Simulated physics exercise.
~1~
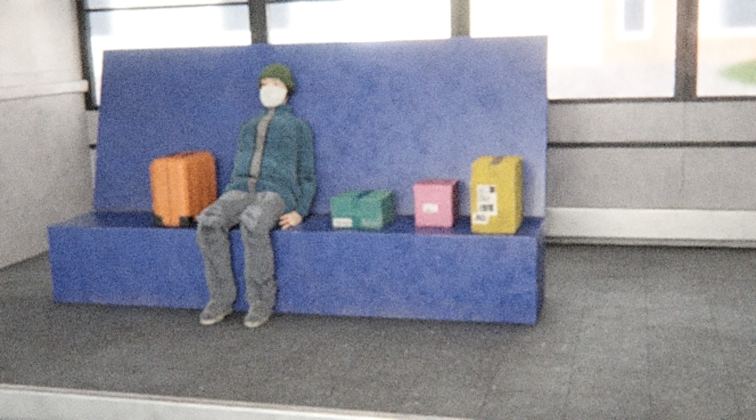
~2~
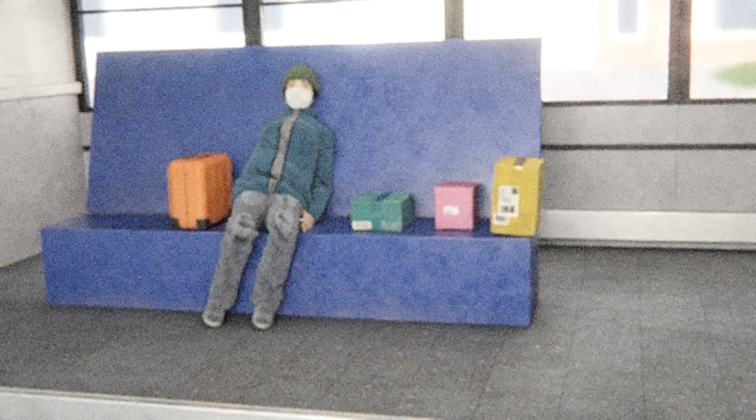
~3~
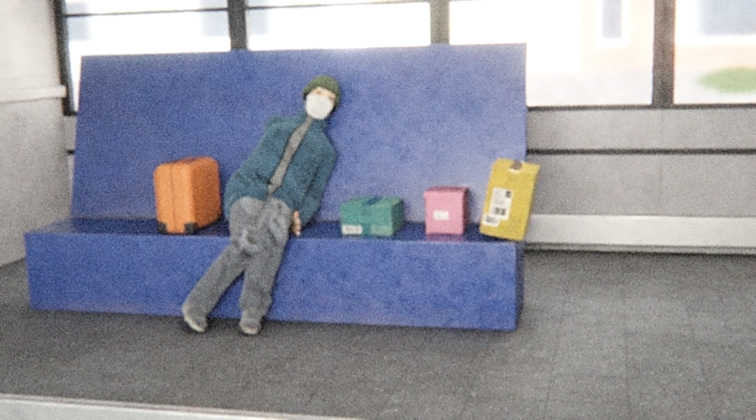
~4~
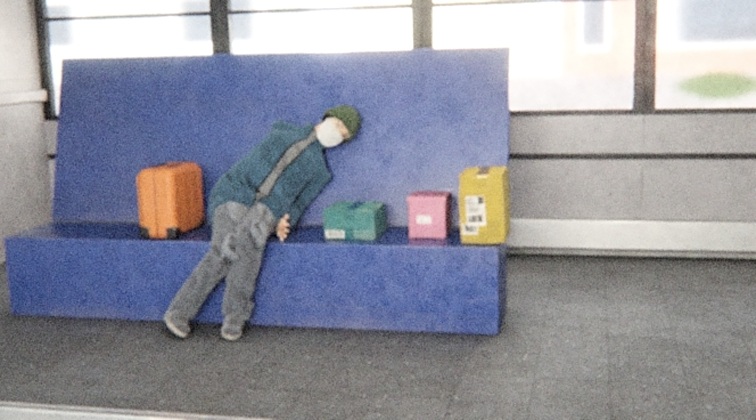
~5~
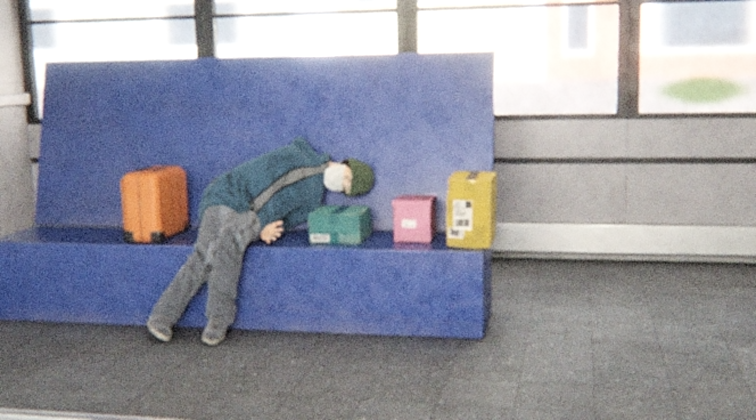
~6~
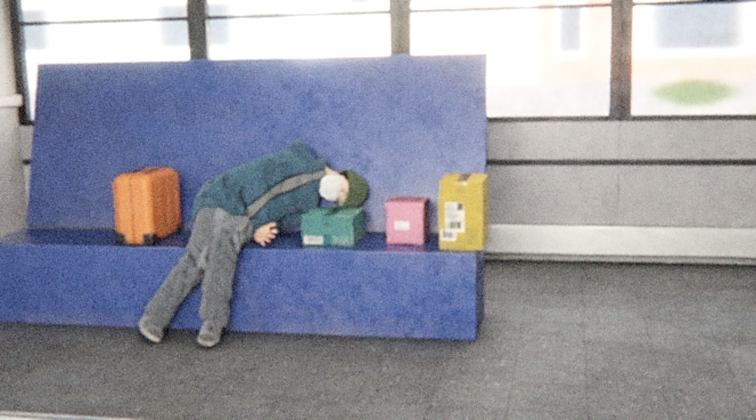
On a blue bench by windows, a masked sleeper in a green hat slumps to the right until the head rests on a green carton, while a yellow pack tilts briefly and settles upright; the pack, pink tub, carton and orange case all remain on the seat.
